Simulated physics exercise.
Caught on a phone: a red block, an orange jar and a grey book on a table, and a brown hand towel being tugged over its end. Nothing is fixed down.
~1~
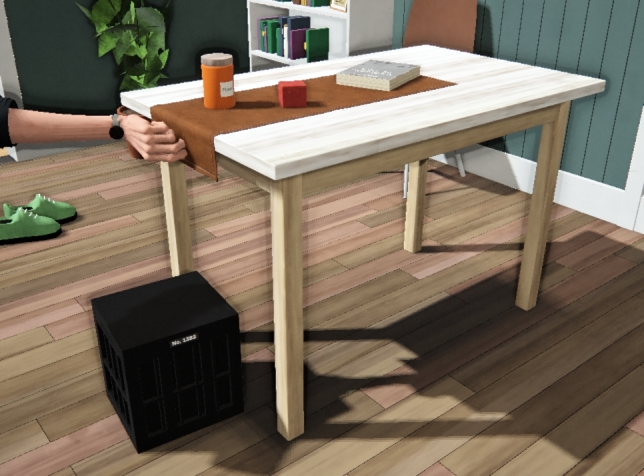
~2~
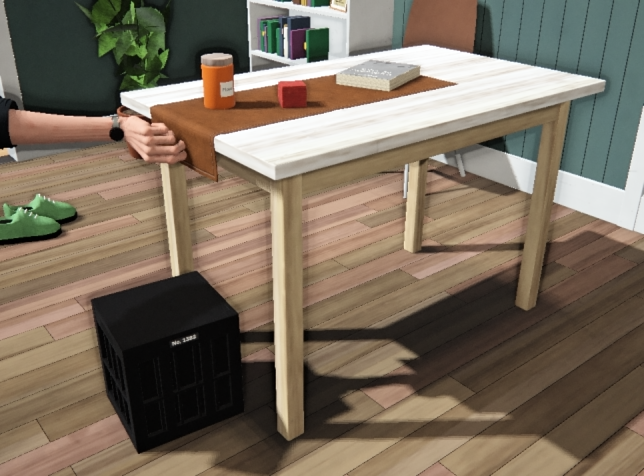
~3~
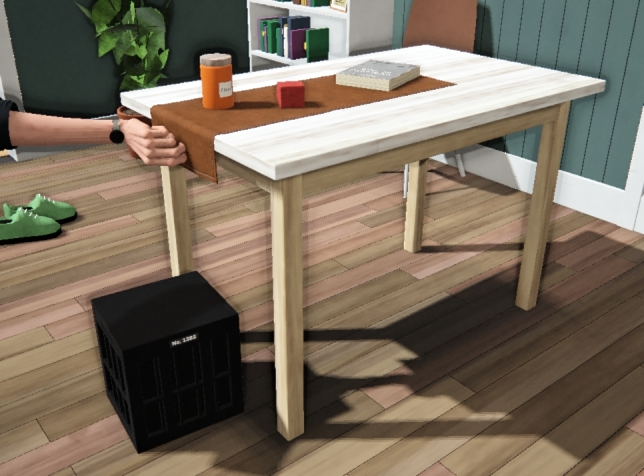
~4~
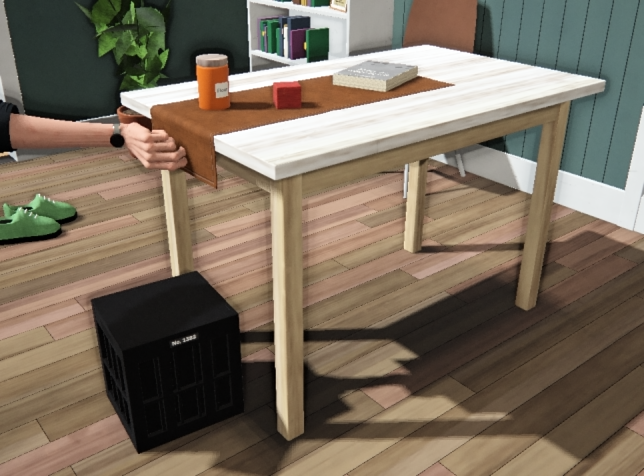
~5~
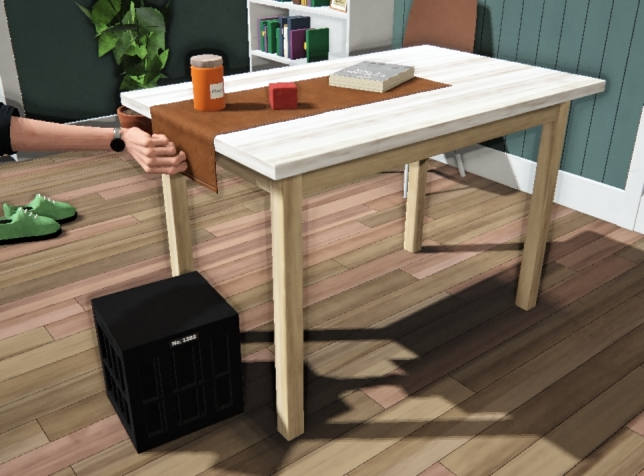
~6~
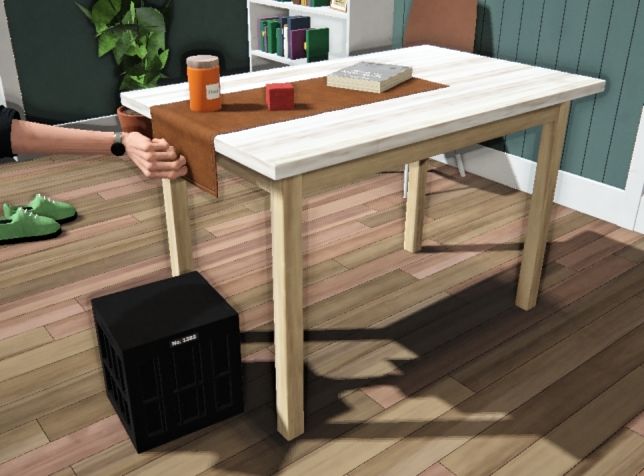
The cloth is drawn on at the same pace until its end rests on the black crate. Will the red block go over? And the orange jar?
As it turns out, the red block falls off; the orange jar goes over the edge.
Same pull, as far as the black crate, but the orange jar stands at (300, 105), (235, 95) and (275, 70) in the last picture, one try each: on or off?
At the first it stays on; at the second it is carried off; at the third it falls off.
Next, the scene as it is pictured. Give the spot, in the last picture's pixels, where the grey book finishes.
At about (277, 93).
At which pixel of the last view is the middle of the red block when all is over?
Around (162, 283).
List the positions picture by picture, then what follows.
Hand towel end (218, 181); red block (292, 83); orange jar (217, 56); grey book (380, 69); top of the crate (156, 325), in the first picture.
Hand towel end (218, 182), far hem (459, 84); orange jar (217, 56); orange jar stands on the cloth, in the second picture.
Hand towel end (218, 184); red block (291, 83), in the third picture.
Hand towel end (217, 189), far hem (455, 85); orange jar (212, 57), in the fourth picture.
Hand towel end (218, 194); red block (283, 85), in the fifth picture.
Hand towel end (217, 198), far hem (450, 87); red block (280, 85); orange jar (203, 58); top of the crate (156, 325), in the sixth picture.
Then, 0.62 s past the final frame, hem going down; block carried along near (240, 104); jar tipping at the edge near (142, 125).
Then, 1.38 s past the final frame, hem going down; block tipping at the edge near (182, 126); jar down below near (125, 269).
When it is over, hem on the crate; block down below near (162, 283); jar down below near (125, 269). The red block goes over the edge and the orange jar is carried off the end.
